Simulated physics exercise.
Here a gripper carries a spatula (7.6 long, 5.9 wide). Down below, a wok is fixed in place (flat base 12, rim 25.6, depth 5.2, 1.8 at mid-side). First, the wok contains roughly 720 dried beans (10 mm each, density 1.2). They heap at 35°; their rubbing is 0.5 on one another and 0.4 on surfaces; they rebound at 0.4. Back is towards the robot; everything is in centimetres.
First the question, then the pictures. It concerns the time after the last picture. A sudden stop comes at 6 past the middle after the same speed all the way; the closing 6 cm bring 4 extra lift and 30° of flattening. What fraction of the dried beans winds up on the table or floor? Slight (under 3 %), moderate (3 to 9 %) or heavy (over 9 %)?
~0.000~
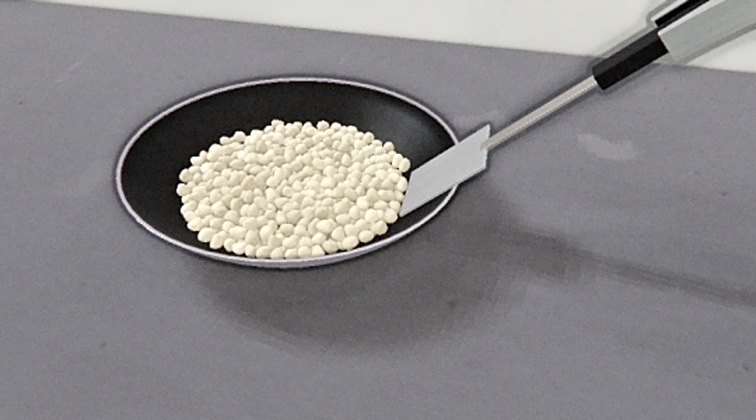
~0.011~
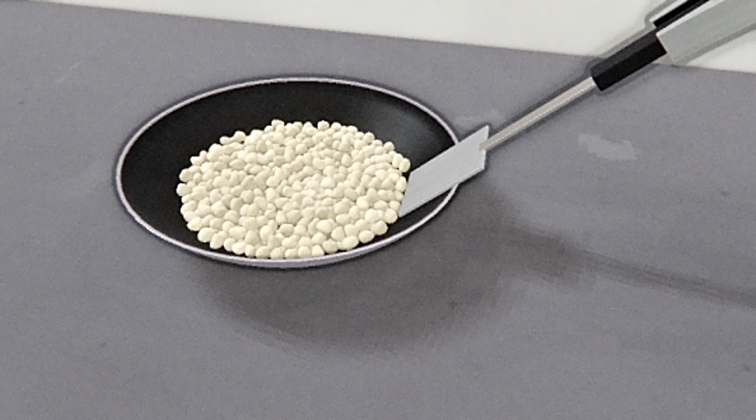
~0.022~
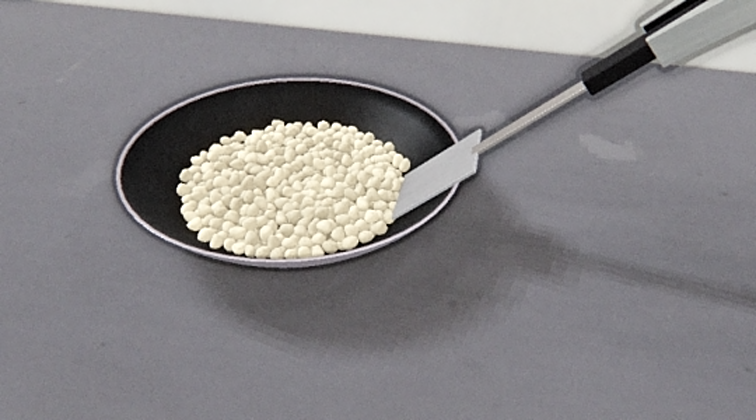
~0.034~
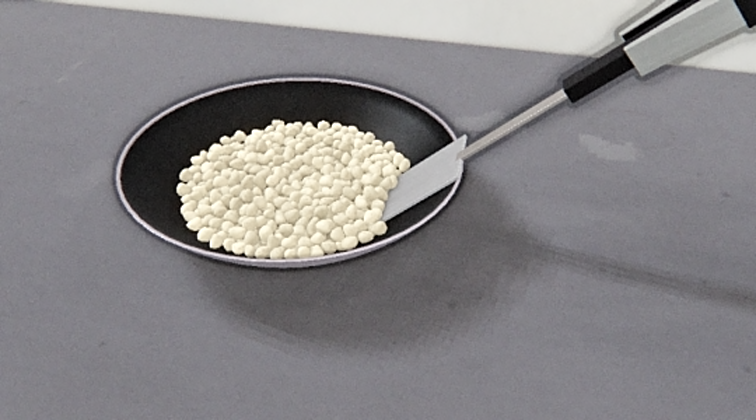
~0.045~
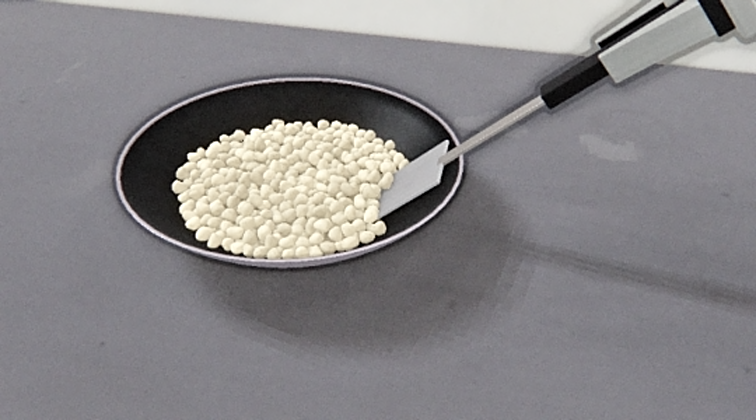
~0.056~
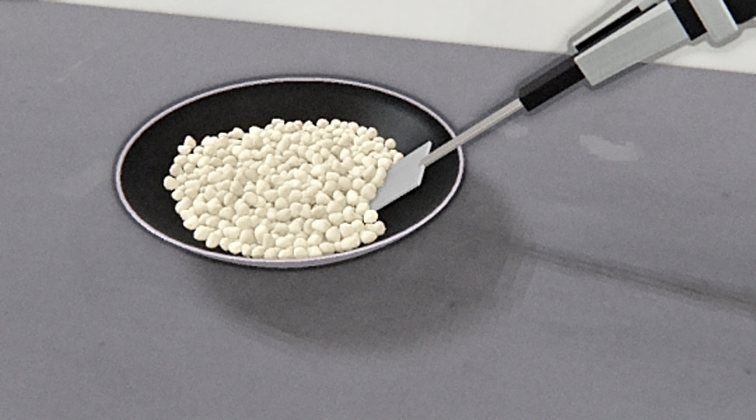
Heavy.
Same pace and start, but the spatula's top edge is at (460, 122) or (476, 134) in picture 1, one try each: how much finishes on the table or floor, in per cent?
About 20 and 15 per cent.
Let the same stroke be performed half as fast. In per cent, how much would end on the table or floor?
In that case, around 0 per cent would end on the table or floor.
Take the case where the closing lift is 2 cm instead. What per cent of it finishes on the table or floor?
Roughly 5 percent of it.
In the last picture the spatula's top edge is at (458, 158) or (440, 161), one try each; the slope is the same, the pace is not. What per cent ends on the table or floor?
Respectively, some 0 and 5 per cent.
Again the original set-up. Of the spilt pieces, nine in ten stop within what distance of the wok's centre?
About 35 cm from the centre.
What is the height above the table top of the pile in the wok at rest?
It reaches around 6.5 cm.
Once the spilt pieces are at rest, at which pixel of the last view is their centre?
Near (52, 163) in the last picture.
After 0.08 s, sloping 43°, highest piece 6 above the table; 721 in the wok.
After 0.11 s, sloping 33°, highest piece 8 above the table; 720 in the wok, 1 on the blade or in flight.
After 0.32 s, sloping 13°, highest piece 8 above the table; 625 in the wok, 63 on the table or floor, 33 on the blade or in flight.
After 1.37 s, sloping 13°, highest piece 6 above the table; 624 in the wok, 97 on the table or floor.
In the end, 624 in the wok, 97 on the table or floor. That is 13 % on the table or floor.
